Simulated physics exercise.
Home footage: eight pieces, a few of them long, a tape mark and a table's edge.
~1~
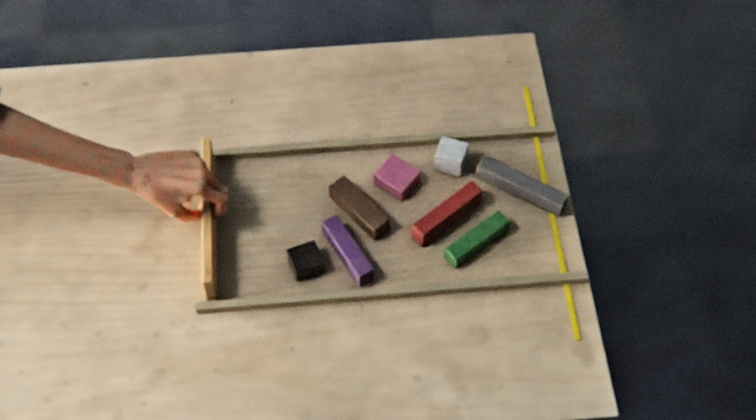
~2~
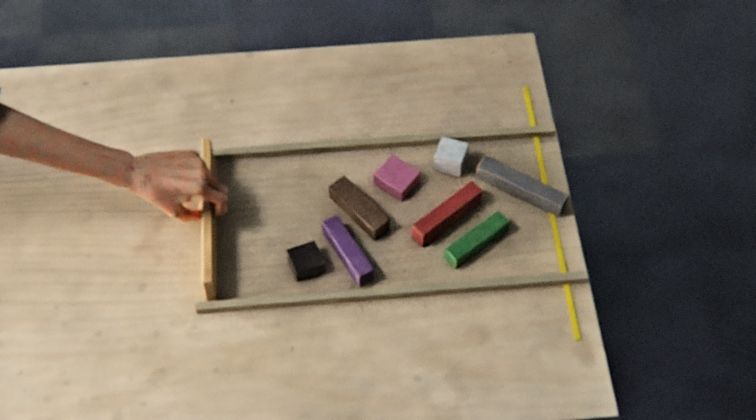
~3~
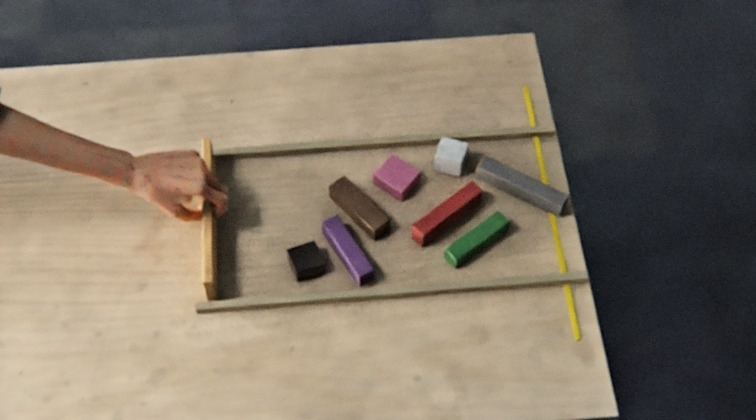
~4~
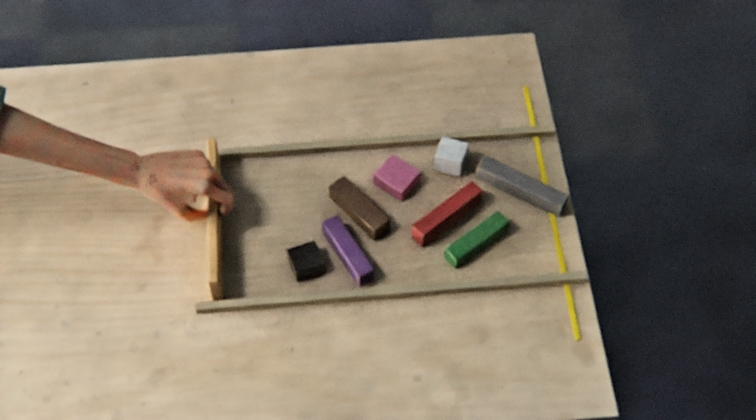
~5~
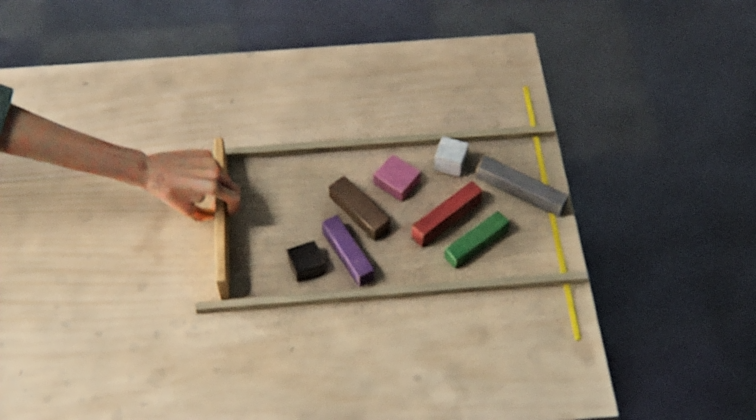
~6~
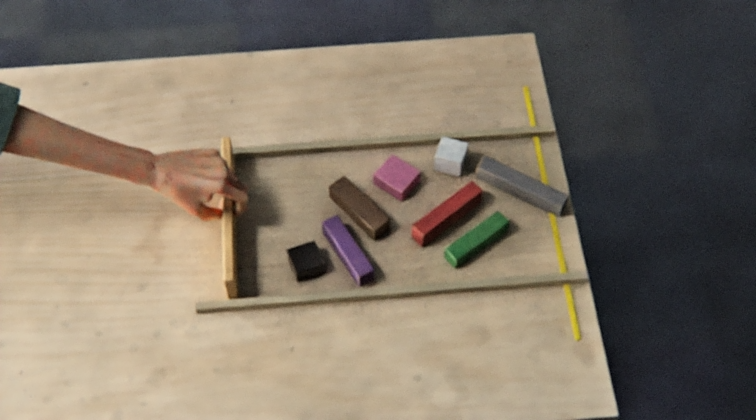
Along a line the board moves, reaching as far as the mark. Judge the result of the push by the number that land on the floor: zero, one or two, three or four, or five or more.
The number that land on the floor is five or more.
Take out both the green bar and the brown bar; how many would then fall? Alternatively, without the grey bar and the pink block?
The count is 3 in the first case and 4 in the second.
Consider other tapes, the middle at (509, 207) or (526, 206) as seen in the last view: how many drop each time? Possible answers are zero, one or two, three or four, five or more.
Just one or two; three or four.
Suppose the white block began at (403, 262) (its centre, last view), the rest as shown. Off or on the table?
As for the white block, it topples off.
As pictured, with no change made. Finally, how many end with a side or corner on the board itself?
That comes to 1.
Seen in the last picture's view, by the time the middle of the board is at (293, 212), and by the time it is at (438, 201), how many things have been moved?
So 1, and at the other place 8.
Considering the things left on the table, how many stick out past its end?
1, I think.
Early on, none off yet; grey bar at rest near (522, 186); green bar at rest near (477, 239); white block at rest near (451, 157).
Finally, the number that fall off is five or more; lost, purple bar, brown bar, pink block, red bar, white block, green bar and grey bar.
